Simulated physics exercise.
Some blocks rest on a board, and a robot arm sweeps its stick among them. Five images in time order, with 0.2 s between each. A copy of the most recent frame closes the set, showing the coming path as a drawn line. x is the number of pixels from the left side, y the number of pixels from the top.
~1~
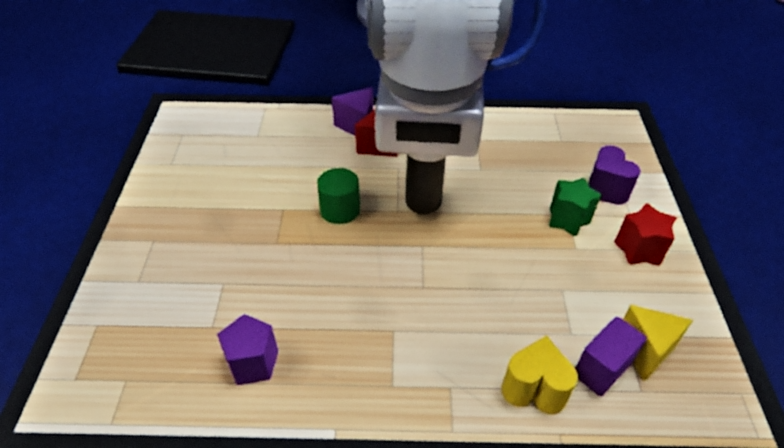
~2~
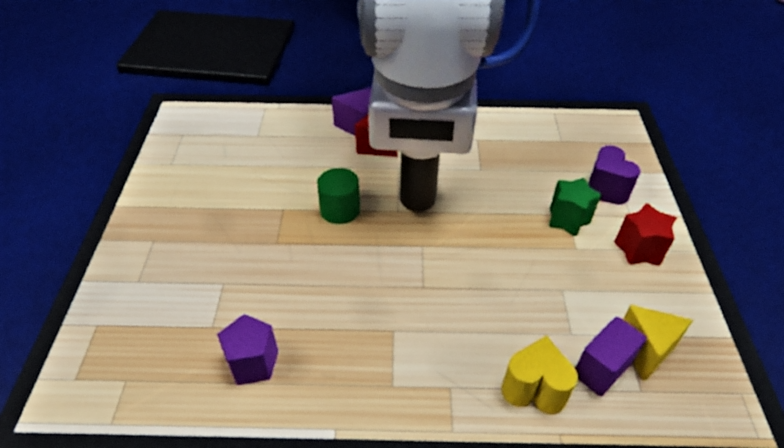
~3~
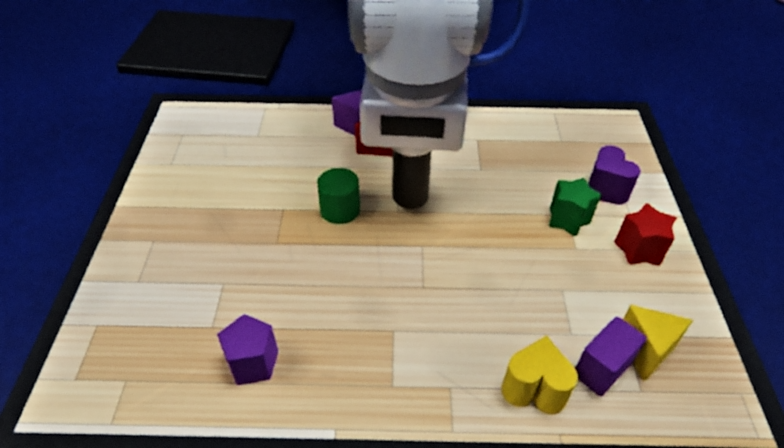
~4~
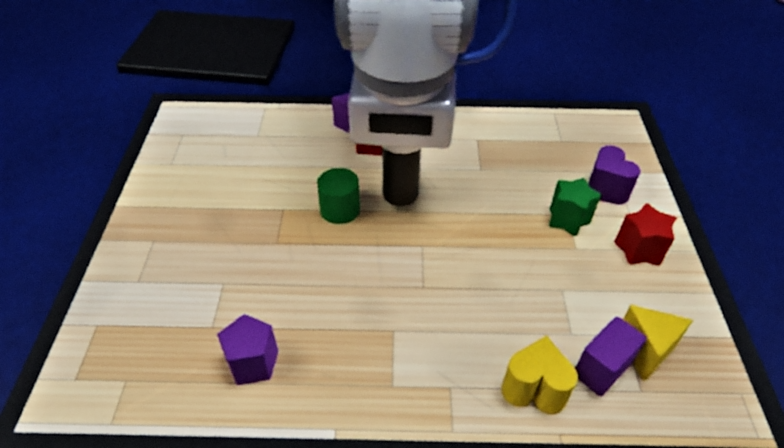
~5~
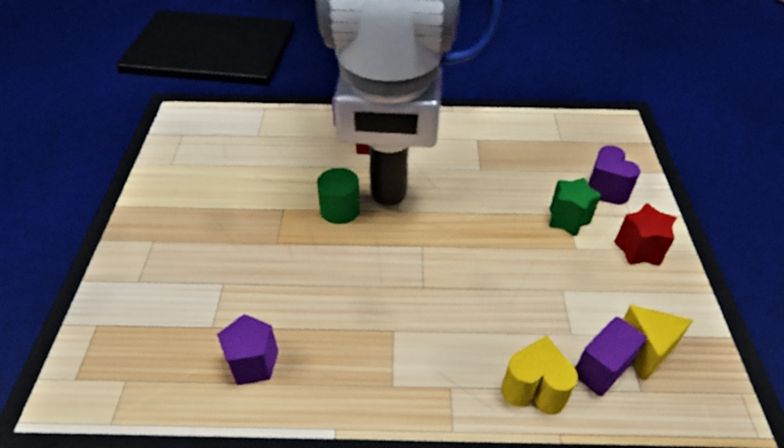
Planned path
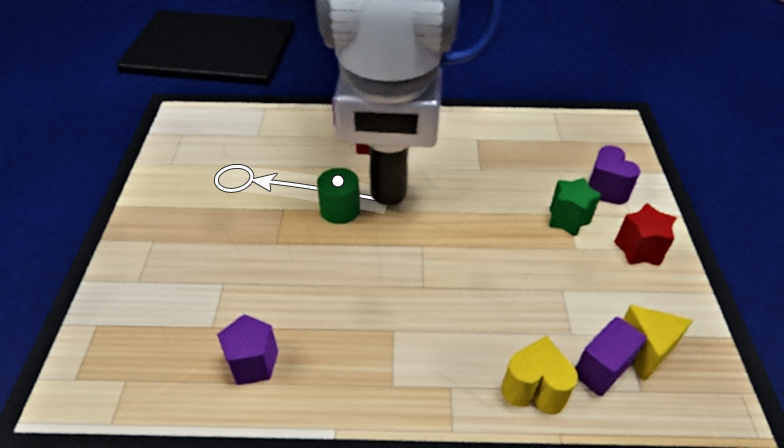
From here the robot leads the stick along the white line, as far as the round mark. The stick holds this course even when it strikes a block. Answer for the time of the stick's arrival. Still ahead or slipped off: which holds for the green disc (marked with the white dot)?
When the path ends, it will lie beside or behind the stick.
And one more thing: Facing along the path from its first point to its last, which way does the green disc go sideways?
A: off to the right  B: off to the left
B
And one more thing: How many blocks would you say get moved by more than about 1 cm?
The count is one.
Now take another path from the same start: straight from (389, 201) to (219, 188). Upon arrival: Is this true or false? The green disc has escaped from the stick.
The claim holds.
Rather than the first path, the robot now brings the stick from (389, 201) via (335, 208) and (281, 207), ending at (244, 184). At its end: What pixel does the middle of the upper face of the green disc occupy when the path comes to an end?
Expect it around (238, 198).
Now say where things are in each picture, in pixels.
In the first frame, lower end of the stick (423, 202), tops of blocks, green disc (338, 181), red triangular block partly hidden.
In the second frame, stick (418, 200), blocks as before.
In the third frame, stick (410, 197), blocks as before.
In the fourth frame, stick (401, 195), blocks as before.
In the fifth frame, stick (389, 194), green disc (338, 181), red triangular block hidden.
The drawn path runs from (389, 201) via (311, 187), ending at (234, 178); the dot is on the green disc.
On the path given first. One third of the way, stick (335, 184); green disc (307, 185).
Two thirds of the way, stick (284, 176); green disc (299, 186).
At the end, stick (232, 171); green disc (299, 186); red triangular block not moved.
